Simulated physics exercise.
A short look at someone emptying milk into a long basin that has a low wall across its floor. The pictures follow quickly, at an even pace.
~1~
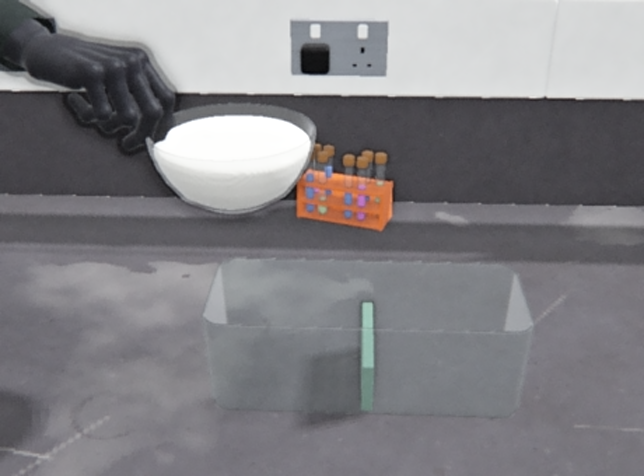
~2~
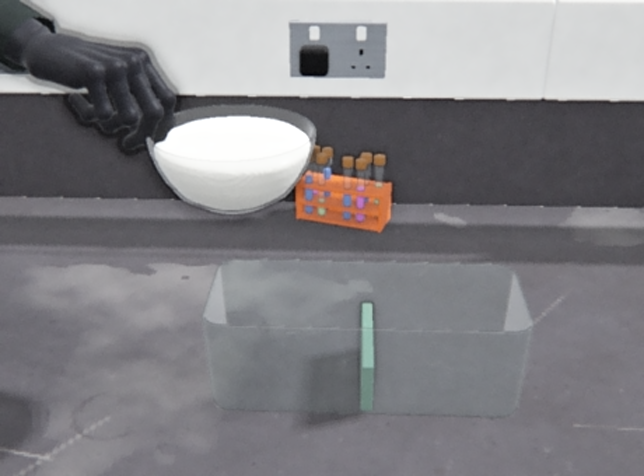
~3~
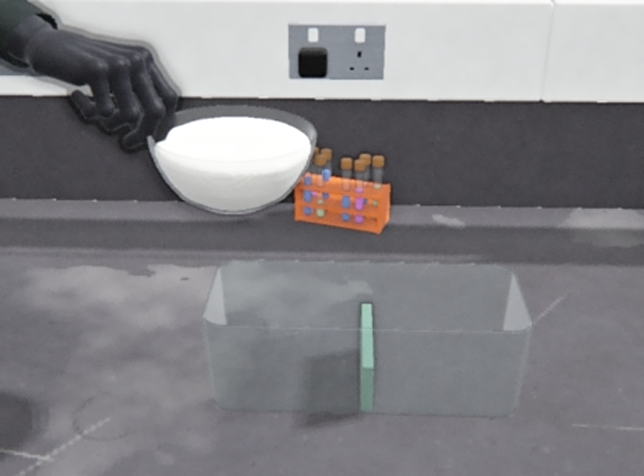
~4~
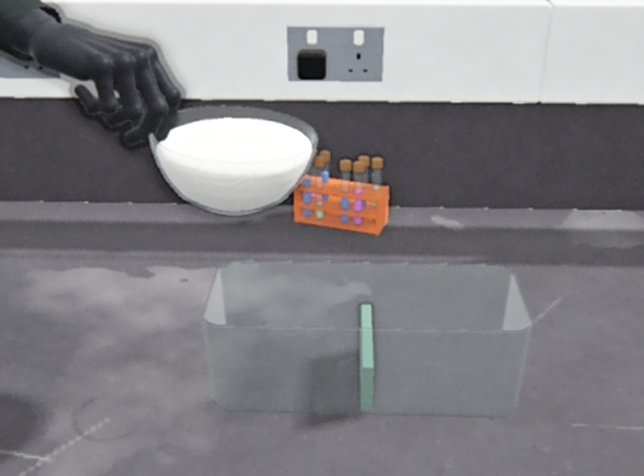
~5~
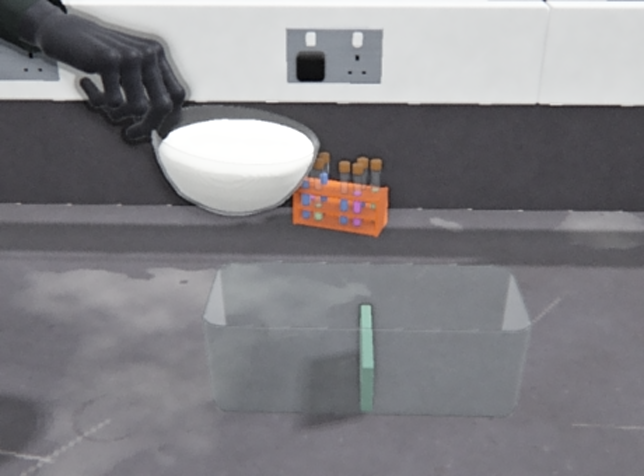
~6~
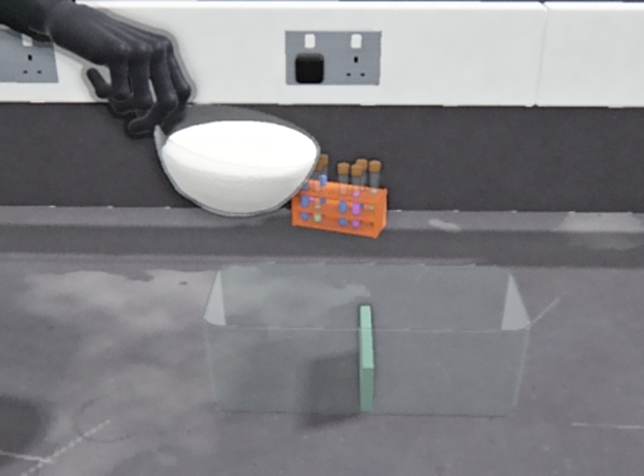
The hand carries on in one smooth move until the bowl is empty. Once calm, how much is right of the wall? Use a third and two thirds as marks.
In the end between a third and two thirds is right of the wall.
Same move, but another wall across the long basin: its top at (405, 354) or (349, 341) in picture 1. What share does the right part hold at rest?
In turn 20 and 75 in a hundred.
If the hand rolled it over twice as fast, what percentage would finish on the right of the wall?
Roughly 35 in a hundred.
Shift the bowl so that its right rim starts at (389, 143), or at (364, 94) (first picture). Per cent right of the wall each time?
First some 95, then 90 per cent.
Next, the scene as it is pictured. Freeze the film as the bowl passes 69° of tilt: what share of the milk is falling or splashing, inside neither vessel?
Roughly 40 in a hundred.
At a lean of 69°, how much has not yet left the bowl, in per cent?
Roughly 35 in a hundred.
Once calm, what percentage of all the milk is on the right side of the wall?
Close to 60 per cent.
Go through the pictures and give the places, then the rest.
In the first picture, it leans 0°; its right rim is at (314, 134); the milk meets the walls at (156, 138) and (311, 141); the long basin's rim runs from (211, 290) to (524, 298); the wall's top is at (368, 334).
In the second picture, it leans 1°; its right rim is at (314, 135); the milk meets the walls at (157, 139) and (311, 142).
In the third picture, it leans 2°; its right rim is at (315, 137); the milk meets the walls at (157, 138) and (311, 144).
In the fourth picture, it leans 5°; its right rim is at (316, 141); the milk meets the walls at (159, 138) and (312, 145).
In the fifth picture, it leans 8°; its right rim is at (317, 147); the milk meets the walls at (161, 139) and (314, 147).
In the sixth picture, it leans 12°; its right rim is at (318, 153); the milk meets the walls at (164, 140) and (316, 148).
A moment on, the tilt is 69° and 34 per cent is still to pour, 5 is left of the wall and 23 right of it.
Next, the tilt is 104° and 0 per cent is still to pour, 37 is left of the wall and 58 right of it.
Then the tilt is 110° and 0 per cent is still to pour, 40 is left of the wall and 59 right of it.
Later the tilt is 110° and 0 per cent is still to pour, 40 is left of the wall and 59 right of it.
In the end 40 per cent lies left of the wall, 59 right of it and 2 outside.
